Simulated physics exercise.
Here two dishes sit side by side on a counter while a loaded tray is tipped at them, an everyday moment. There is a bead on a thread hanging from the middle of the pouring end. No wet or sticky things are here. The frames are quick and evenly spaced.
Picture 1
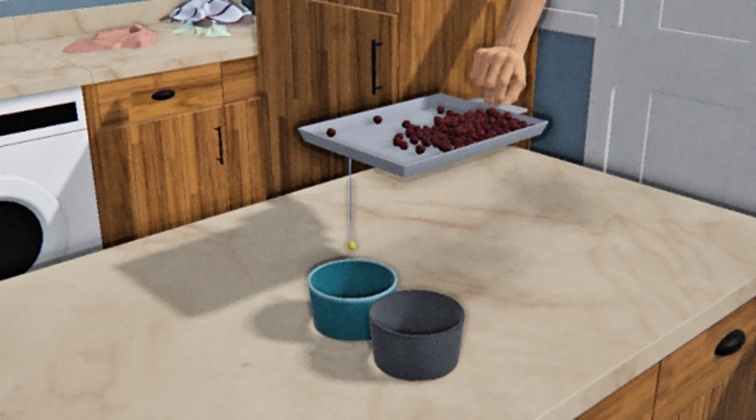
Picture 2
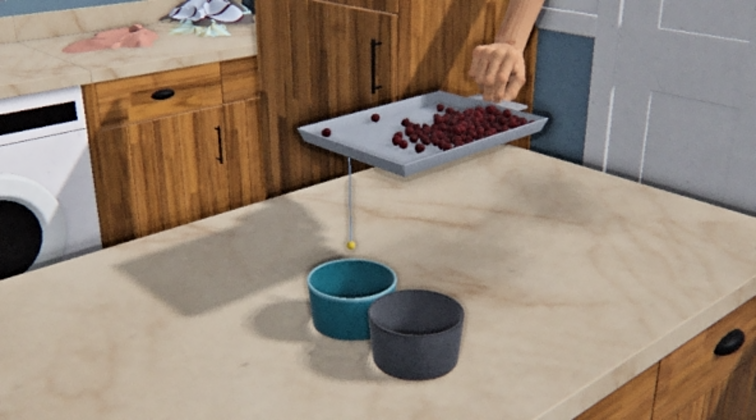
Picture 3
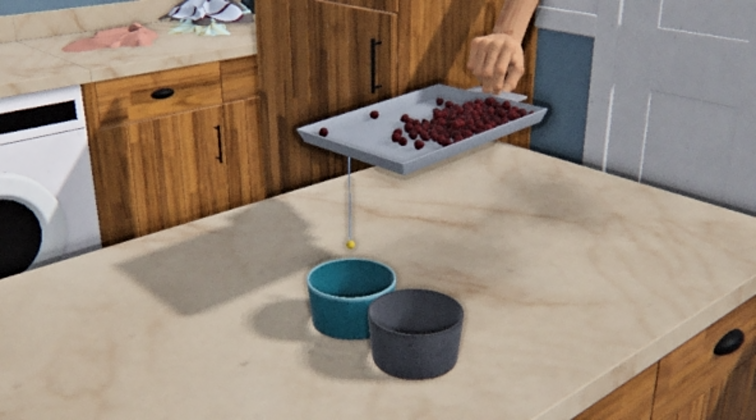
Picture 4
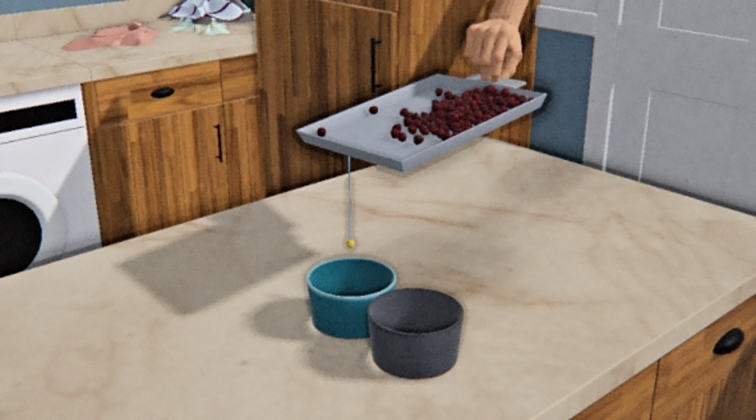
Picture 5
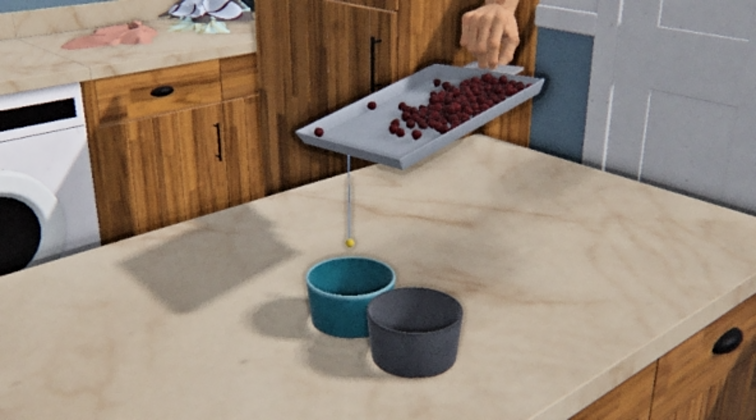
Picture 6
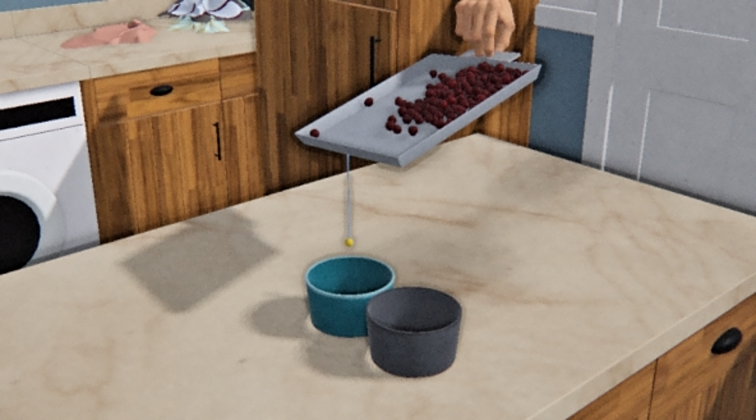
Hand gradually raising the far end of a grey tray of dark red cherries above teal and dark grey dishes on a counter.
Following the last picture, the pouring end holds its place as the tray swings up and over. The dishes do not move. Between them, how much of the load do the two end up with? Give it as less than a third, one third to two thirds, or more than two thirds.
The two end up with less than a third of the load.
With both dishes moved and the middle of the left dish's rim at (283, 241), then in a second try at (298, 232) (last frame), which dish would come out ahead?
Taking them in turn, it's the one to the left and then the one to the left.
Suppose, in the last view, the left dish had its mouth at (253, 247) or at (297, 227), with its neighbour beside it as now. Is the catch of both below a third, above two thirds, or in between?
Taking the two places in turn, the answer is one to two thirds and then between a third and two thirds.
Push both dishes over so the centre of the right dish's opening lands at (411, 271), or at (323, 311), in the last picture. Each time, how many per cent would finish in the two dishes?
Trial 1 about 0 %, trial 2 about 0 %.
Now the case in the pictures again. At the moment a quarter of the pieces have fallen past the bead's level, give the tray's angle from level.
Around 60° of tilt.
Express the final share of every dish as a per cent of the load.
Left dish: Roughly 10 per cent; right dish: Roughly 0 per cent.
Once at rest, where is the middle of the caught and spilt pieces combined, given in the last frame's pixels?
Somewhere close to (264, 282) in the last picture.
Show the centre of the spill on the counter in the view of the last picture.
Around (261, 282).
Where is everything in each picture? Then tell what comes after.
The first picture shows corners of the pouring end at (305, 128) and (405, 164), level; middle of the load at (468, 131), dried cherries; left dish at (319, 311); right dish at (382, 348); bead on its thread at (351, 246).
The second picture shows corners of the pouring end at (305, 128) and (404, 163), level; middle of the load at (467, 129).
The third picture shows corners of the pouring end at (304, 129) and (403, 161), tipped barely, lowest at the left corner; middle of the load at (467, 123).
The fourth picture shows corners of the pouring end at (303, 130) and (402, 159), tipped a little, lowest at the left corner; middle of the load at (466, 113).
The fifth picture shows corners of the pouring end at (302, 131) and (400, 156), tipped a little, lowest at the left corner; middle of the load at (464, 104).
The sixth picture shows corners of the pouring end at (301, 132) and (398, 154), tipped clearly, lowest at the left corner; middle of the load at (461, 95), a stray few on the move; left dish at (316, 308); right dish at (379, 345).
Soon after the last picture, tray tipped steeply; about two thirds on the tray; a stray few in the left dish; a small part outside both; about a quarter in the air.
A little later, tray tipped right over; a small part on the tray; a small part in the left dish; most outside both; a small part in the air.
Later still, tray tipped past a quarter turn; a small part in the left dish; nearly all outside both.
At rest, tray tipped past a quarter turn; none in the right dish; a small part in the left dish; nearly all outside both.
